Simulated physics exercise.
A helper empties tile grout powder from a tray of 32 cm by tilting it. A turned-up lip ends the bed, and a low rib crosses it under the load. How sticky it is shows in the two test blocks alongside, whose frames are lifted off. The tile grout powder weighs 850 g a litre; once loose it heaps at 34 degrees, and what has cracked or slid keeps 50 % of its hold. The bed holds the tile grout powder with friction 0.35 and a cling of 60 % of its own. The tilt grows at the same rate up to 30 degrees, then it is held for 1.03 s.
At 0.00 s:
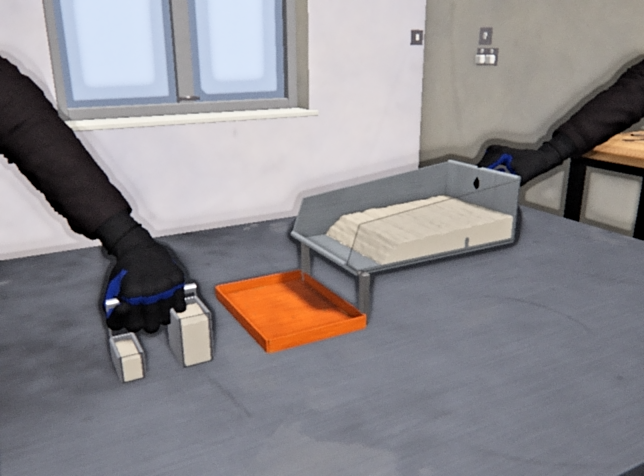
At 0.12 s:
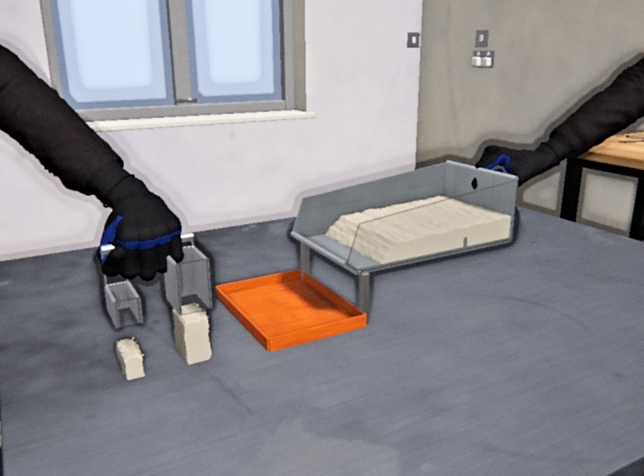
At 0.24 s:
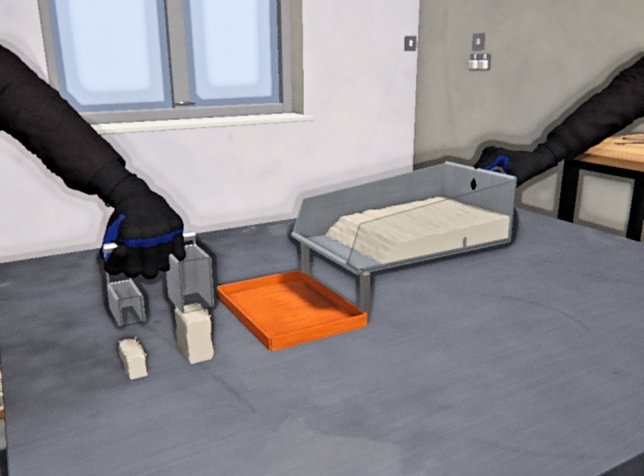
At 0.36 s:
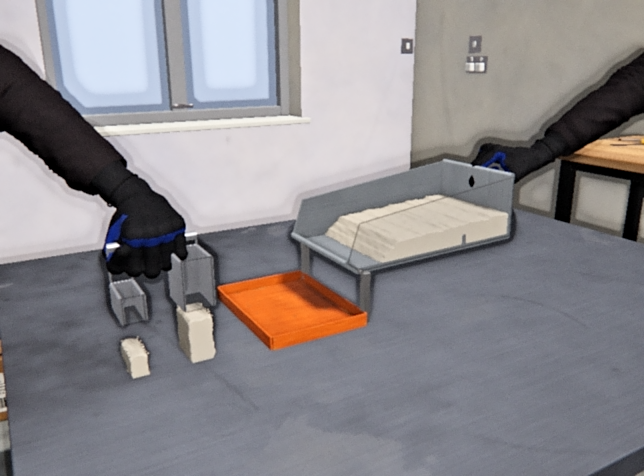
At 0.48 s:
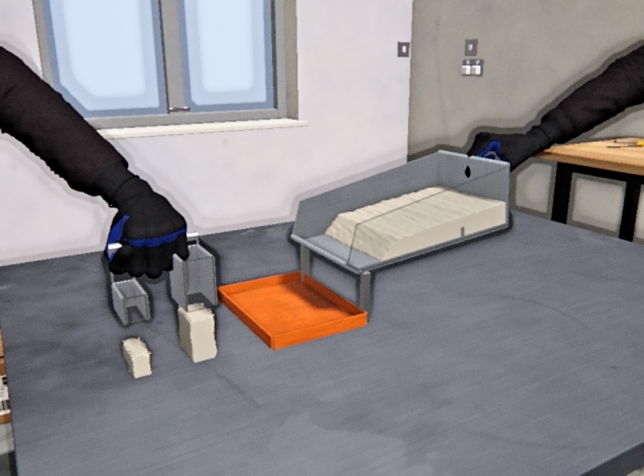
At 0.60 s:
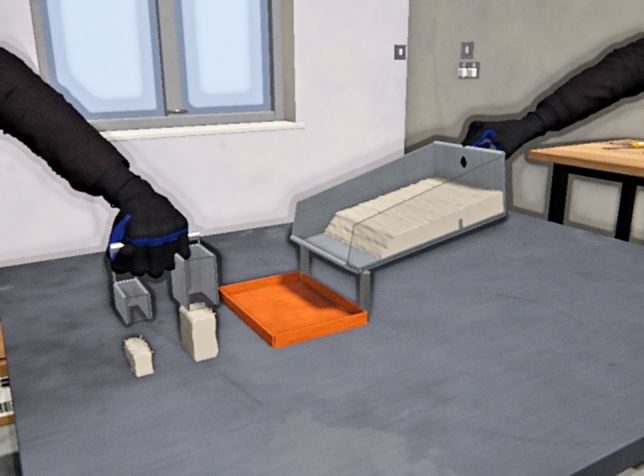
On a grey workbench, gloved hands lifting small moulds off two pale blocks, then slowly raising one end of a powder-filled tray.
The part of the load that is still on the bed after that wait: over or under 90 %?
It comes out over 90 %.
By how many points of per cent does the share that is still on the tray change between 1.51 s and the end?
Some 0 per cent.
After 0.87 s, the tilt is 17 degrees and 100 % is on the bed.
After 1.19 s, the tilt is 28 degrees and 100 % is on the bed.
After 1.51 s, the tilt is 30 degrees and 100 % is on the bed.
After 1.82 s, the tilt is 30 degrees and 100 % is on the bed.
After 2.34 s, the tilt is 30 degrees and 100 % is on the bed.
